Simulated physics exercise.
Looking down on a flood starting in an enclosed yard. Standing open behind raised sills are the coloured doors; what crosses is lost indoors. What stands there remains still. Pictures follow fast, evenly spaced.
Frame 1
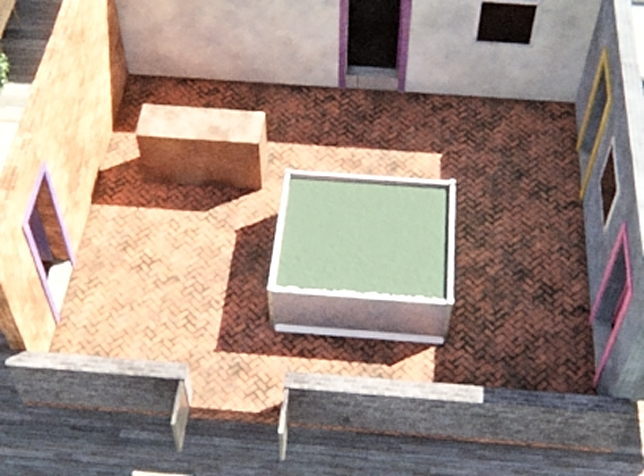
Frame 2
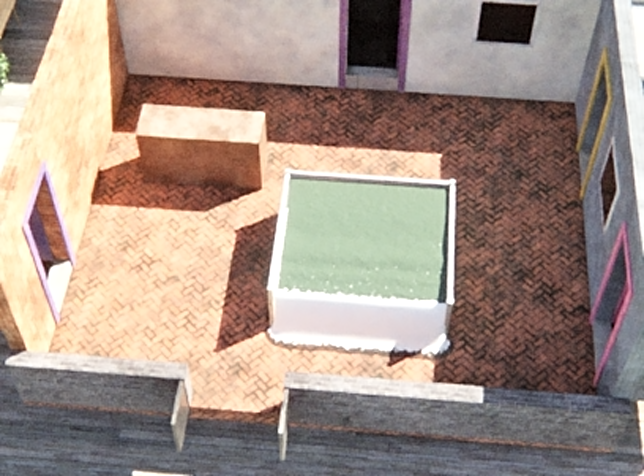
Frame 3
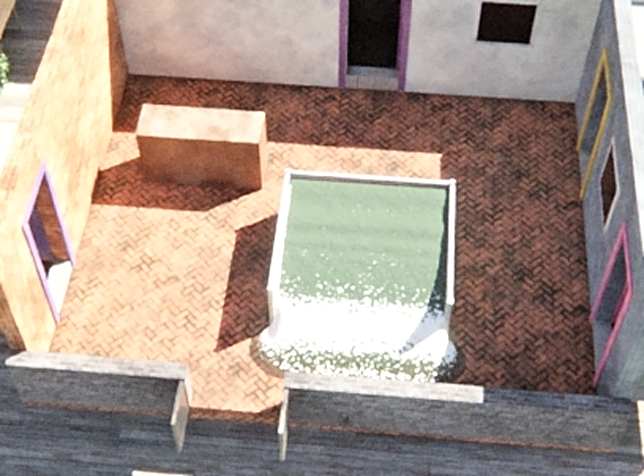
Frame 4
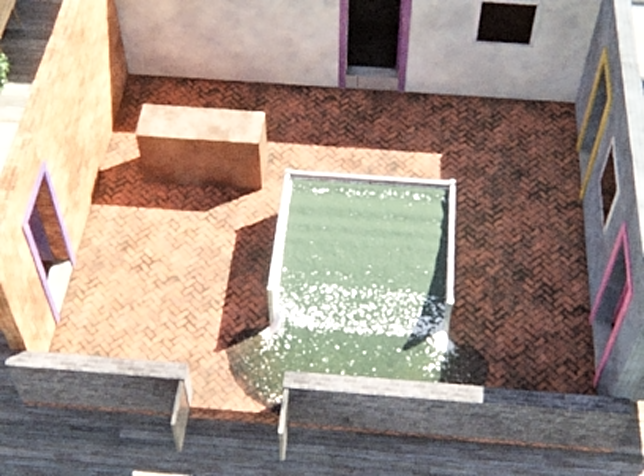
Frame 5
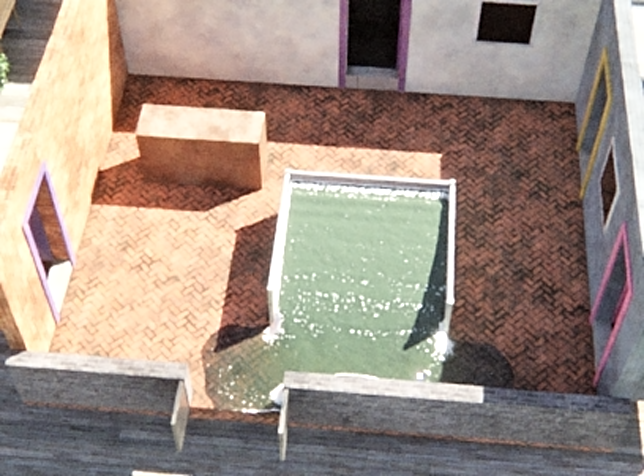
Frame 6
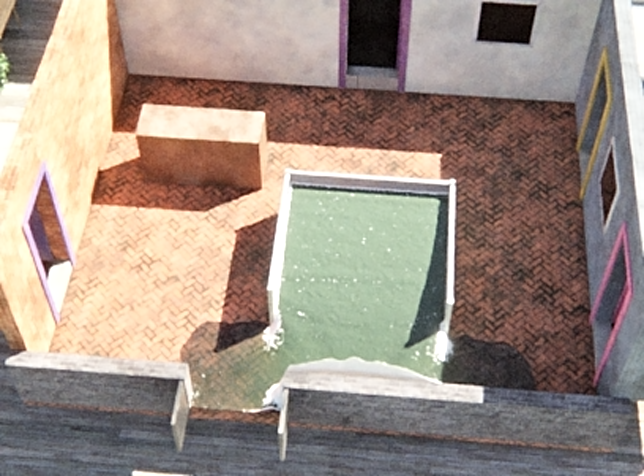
A large open tank of green water stood in a brick-paved yard until its front side gave way, and the water poured out in a white, foamy rush, spreading across the bricks to the low front wall.
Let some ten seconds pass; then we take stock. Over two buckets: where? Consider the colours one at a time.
One by one: The pink door will pass more than two buckets; the yellow door will pass two buckets at most; the blue door will pass two buckets at most; the purple door will pass two buckets at most.
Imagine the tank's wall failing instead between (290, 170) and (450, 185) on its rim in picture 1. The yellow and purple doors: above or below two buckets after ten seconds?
In brief, the yellow door goes past the mark; the purple door goes past the mark.
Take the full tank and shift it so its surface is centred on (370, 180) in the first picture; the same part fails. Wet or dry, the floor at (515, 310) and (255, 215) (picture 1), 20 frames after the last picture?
In that order: Wet, dry.
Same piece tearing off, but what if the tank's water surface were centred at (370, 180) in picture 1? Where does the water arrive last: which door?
It's the one in purple.
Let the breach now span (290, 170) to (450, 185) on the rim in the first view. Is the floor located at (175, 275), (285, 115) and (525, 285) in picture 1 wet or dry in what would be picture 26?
In turn: Not flooded, under water, under water.
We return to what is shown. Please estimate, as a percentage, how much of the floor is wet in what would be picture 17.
My estimate is close to 30 per cent.
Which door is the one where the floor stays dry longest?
That would be the door marked purple.
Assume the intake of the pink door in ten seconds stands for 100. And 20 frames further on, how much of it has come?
Close to 90 %.
A moment on, water covers 15 % of the floor; the pink door not reached, the yellow door not reached, the blue door not reached, the purple door not reached.
Next, water covers 30 % of the floor; the pink door over two buckets in, the yellow door not reached, the blue door not reached, the purple door not reached.
Then, water covers 55 % of the floor; the pink door far over two buckets in, the yellow door wet at the sill, nothing in, the blue door under two buckets in, the purple door not reached.
Later, water covers 85 % of the floor; the pink door far over two buckets in, the yellow door wet at the sill, nothing in, the blue door under two buckets in, the purple door wet at the sill, nothing in.
In the end, water covers 95 % of the floor; the pink door far over two buckets in, the yellow door wet at the sill, nothing in, the blue door under two buckets in, the purple door wet at the sill, nothing in.
